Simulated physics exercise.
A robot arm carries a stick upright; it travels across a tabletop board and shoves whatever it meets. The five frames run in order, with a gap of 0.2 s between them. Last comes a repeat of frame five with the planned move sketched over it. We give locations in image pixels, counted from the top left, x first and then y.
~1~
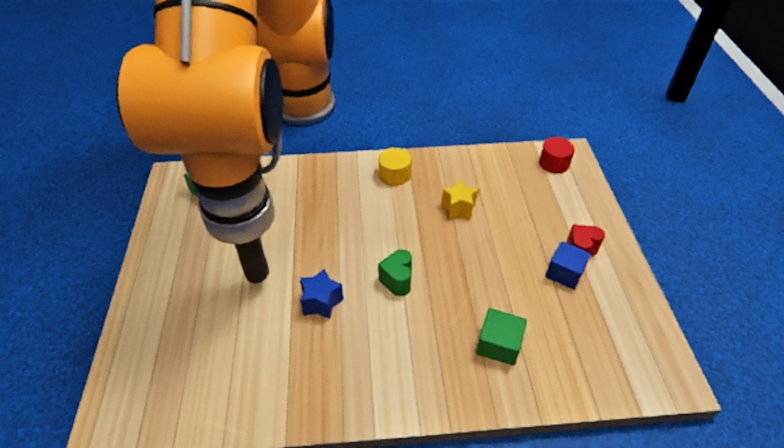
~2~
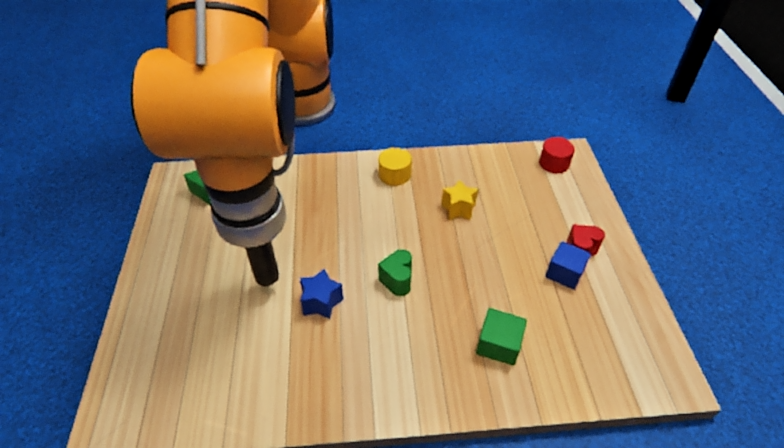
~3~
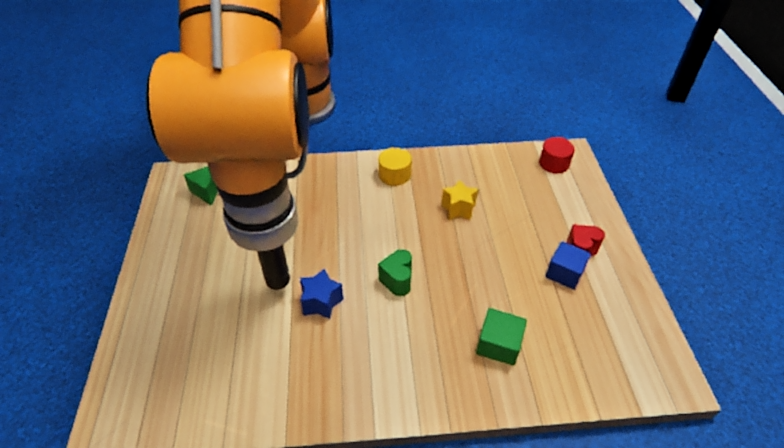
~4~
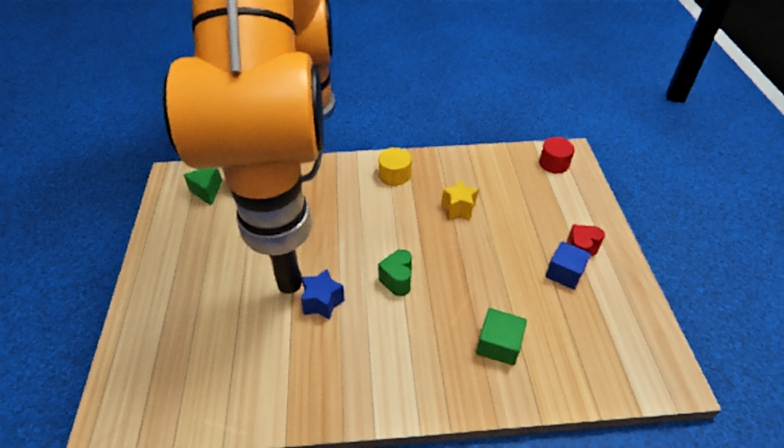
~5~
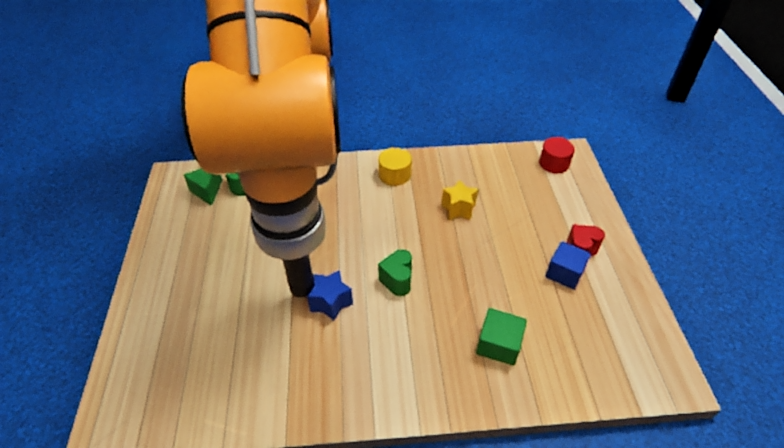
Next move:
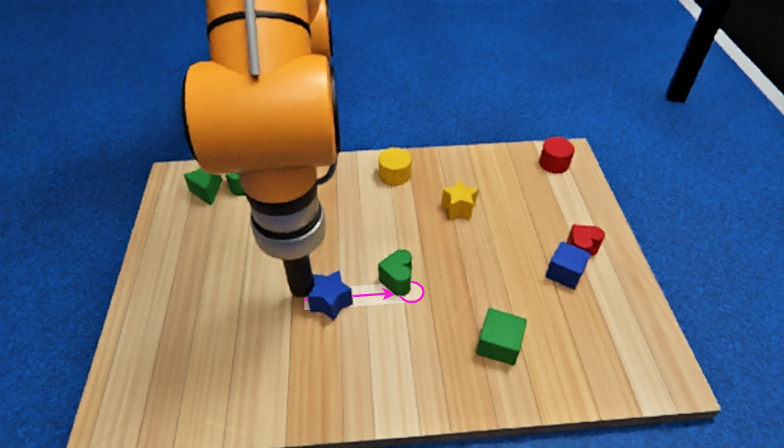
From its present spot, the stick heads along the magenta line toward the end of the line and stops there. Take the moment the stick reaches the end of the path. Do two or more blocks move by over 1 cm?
Yes
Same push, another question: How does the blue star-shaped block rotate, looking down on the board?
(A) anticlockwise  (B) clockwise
(B)
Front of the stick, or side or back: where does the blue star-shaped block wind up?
Ahead.
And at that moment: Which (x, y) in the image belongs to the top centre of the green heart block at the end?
It ends at (423, 256).
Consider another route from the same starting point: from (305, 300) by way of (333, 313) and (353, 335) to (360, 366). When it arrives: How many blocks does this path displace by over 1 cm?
One block, no more.
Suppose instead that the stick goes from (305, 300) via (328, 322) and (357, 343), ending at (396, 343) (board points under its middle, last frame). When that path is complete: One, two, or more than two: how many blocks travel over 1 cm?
1 block.
The drawn path runs straight from (305, 300) to (411, 292).
What follows on the original path. One third of the way, stick at (340, 286); blue star-shaped block at (367, 285).
Two thirds of the way, stick at (376, 283); blue star-shaped block at (402, 284); green heart block at (421, 258), turned 25° anticlockwise.
At the end, stick at (412, 280); blue star-shaped block at (436, 288), turned 25° clockwise; green heart block at (423, 256), turned 30° anticlockwise.
